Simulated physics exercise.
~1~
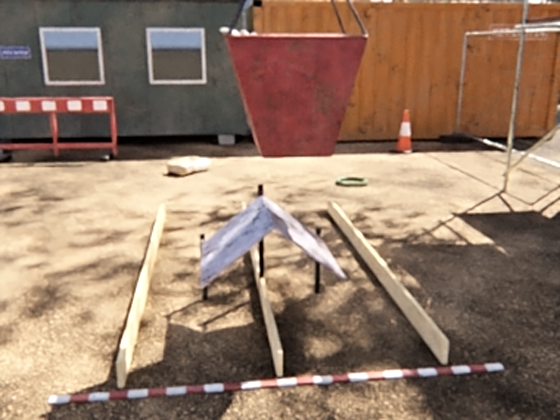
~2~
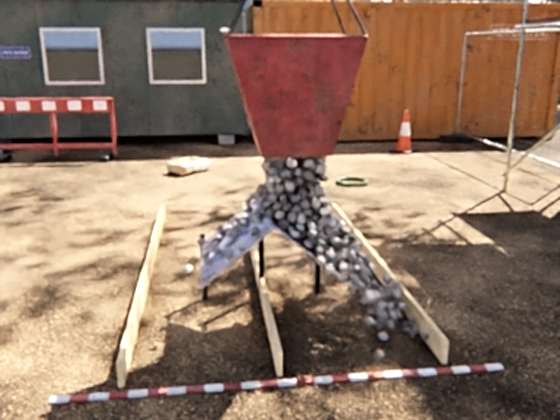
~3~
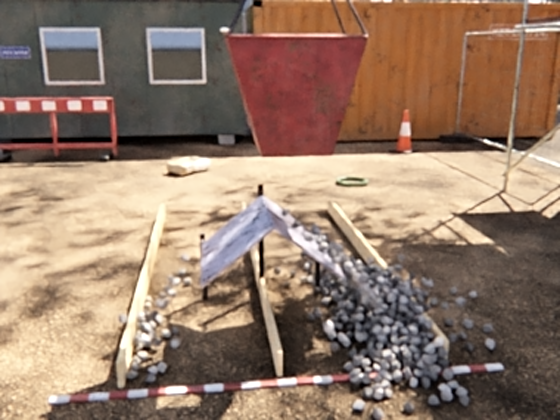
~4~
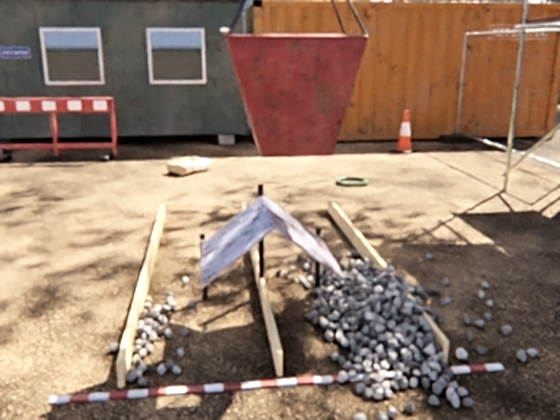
Grey stones drop from a red skip onto steel slopes and settle mostly in the right bay.
